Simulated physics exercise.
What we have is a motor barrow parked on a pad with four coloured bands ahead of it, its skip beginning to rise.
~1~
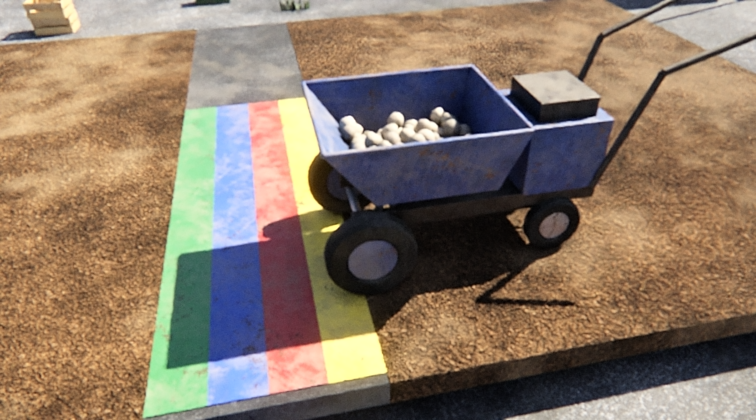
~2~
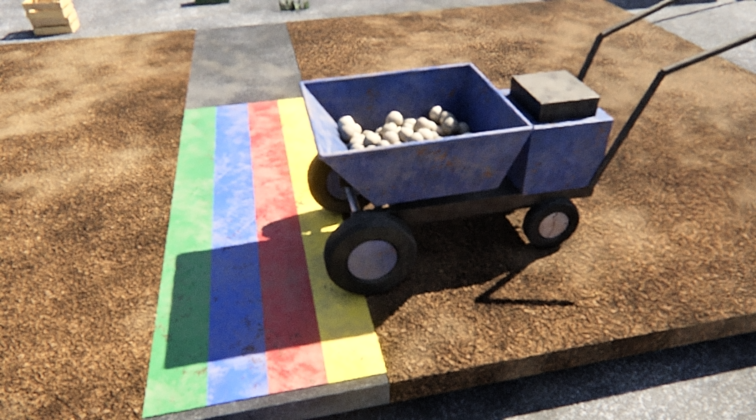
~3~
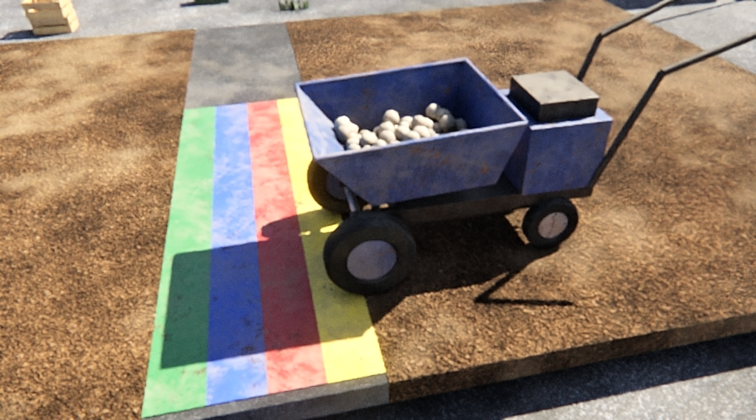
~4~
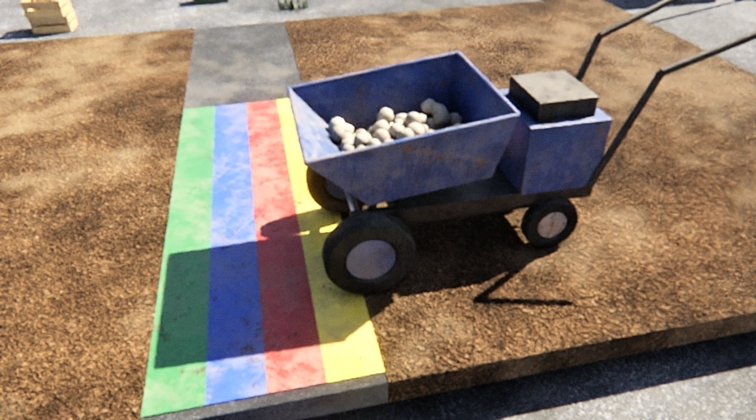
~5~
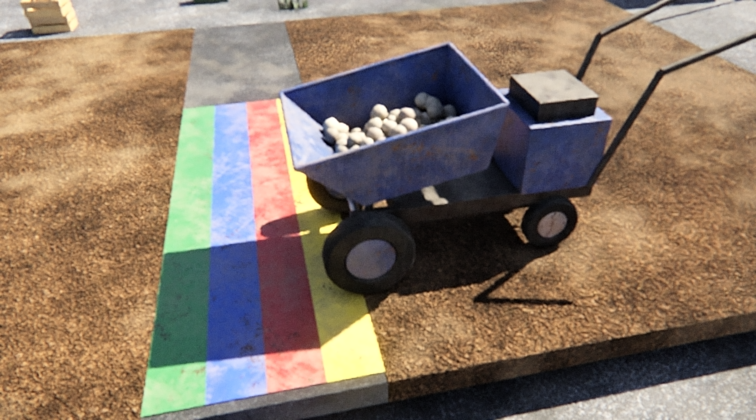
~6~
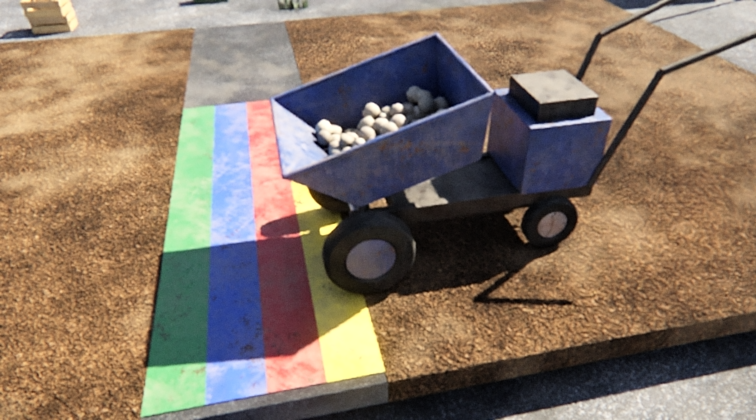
On a brown dirt pad, a blue barrow's skip of pebbles tilts leftward beside four coloured bands.
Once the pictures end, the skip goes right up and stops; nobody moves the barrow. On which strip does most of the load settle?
Most covered: The green band.
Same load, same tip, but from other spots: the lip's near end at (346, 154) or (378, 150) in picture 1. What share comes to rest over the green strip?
Near 30 % and 20 %.
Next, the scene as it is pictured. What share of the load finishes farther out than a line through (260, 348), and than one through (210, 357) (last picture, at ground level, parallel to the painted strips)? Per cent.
Near 100 % and 70 %.
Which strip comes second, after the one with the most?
Second comes the blue one.
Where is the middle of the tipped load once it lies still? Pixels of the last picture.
Roughly at (180, 264).
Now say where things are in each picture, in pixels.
The first frame shows lip of the skip near (324, 157), level; top of the load near (417, 143), river pebbles; yellow strip near (347, 328); red strip near (293, 337); blue strip near (237, 347); green strip near (180, 357).
The second frame shows lip of the skip near (322, 157), level; top of the load near (405, 136).
The third frame shows lip of the skip near (315, 160), tipped barely; top of the load near (420, 135).
The fourth frame shows lip of the skip near (307, 163), tipped a little; top of the load near (444, 137).
The fifth frame shows lip of the skip near (296, 169), tipped a little; top of the load near (437, 131).
The sixth frame shows lip of the skip near (285, 177), tipped clearly; top of the load near (428, 125); yellow strip near (345, 327); red strip near (291, 337); blue strip near (235, 346); green strip near (178, 356).
Shortly afterwards, skip tipped steeply; the whole lot in the skip.
Next, skip tipped right over; all but a few in the skip; a little over the blue strip.
Some moments later, skip tipped right over; a little in the skip; near a quarter over the blue strip; near a third over the green strip; near a quarter off the paint.
In the end, skip tipped right over; none at all over the yellow strip; none at all over the red strip; near a quarter over the blue strip; near half over the green strip; near a third off the paint.
